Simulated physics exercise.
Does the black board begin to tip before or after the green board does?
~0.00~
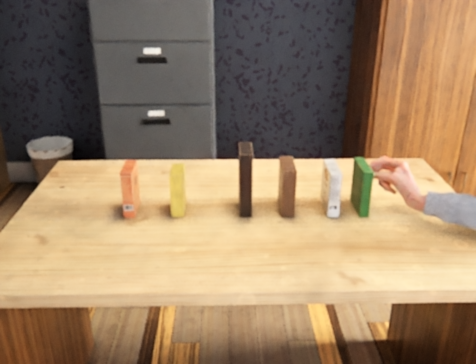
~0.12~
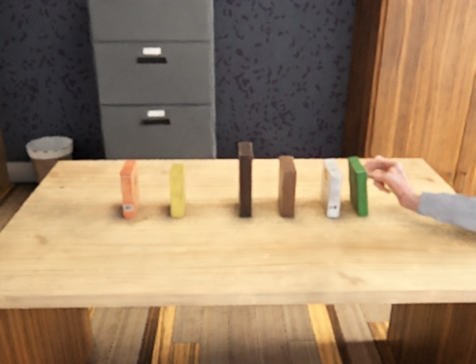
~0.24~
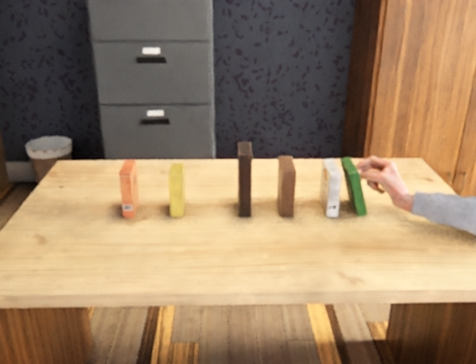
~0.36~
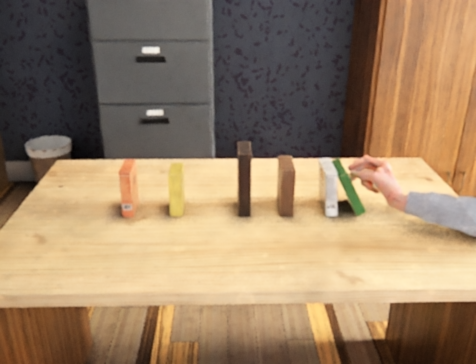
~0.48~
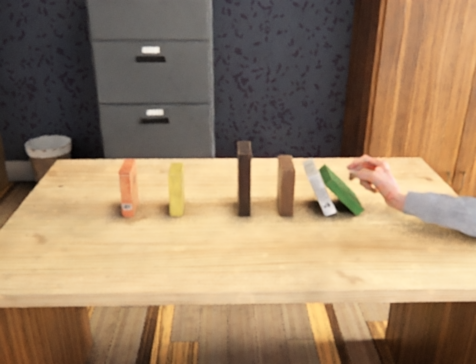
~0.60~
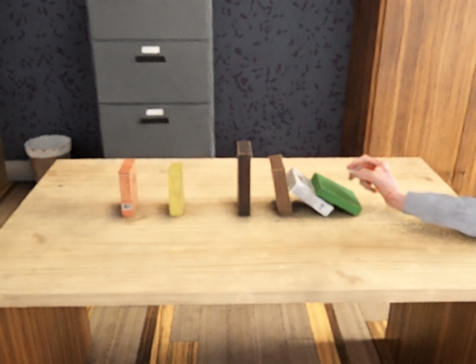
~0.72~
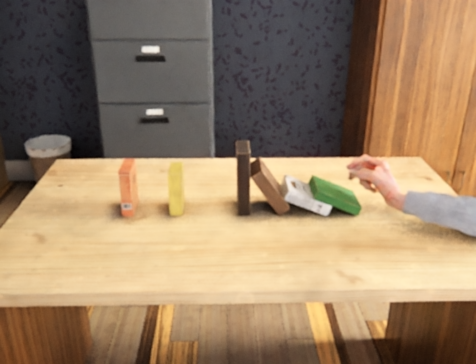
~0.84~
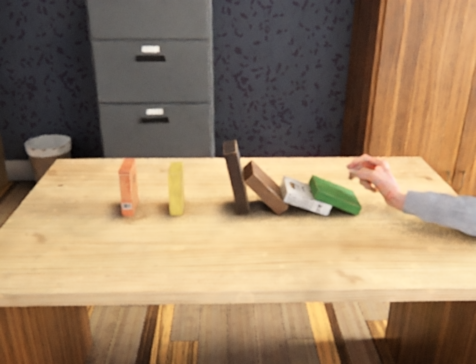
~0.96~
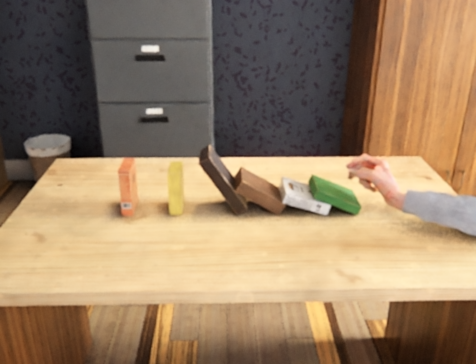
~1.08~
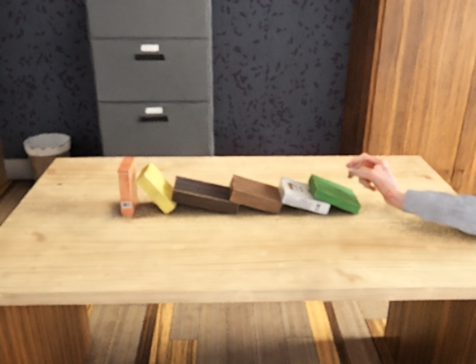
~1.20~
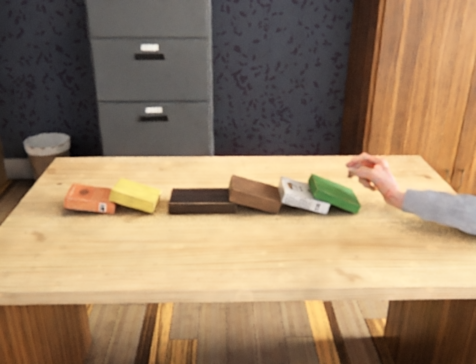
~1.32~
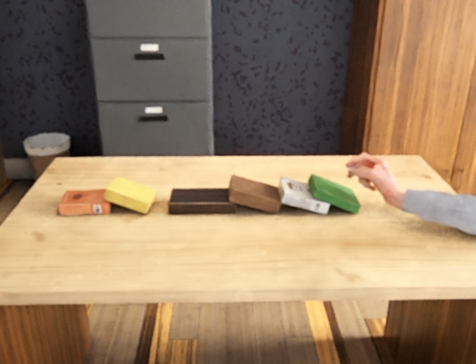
The black board begins to tip after the green board. The green board tilts first under the fingertip, and the black board only starts to lean once the white packet and brown block have gone over towards it.
At the start, six blocks stand upright in a spaced row on a wooden table, and a hand at the right touches the green one at the end. The fingertip tips the green board to the left until it leans into the white packet. The white packet falls against the brown block, which tilts into the tall black board. The black board leans, then drops to the left and knocks the yellow board into the orange packet. By the end, all six lie toppled along the table, while the hand stays raised beside the green one.
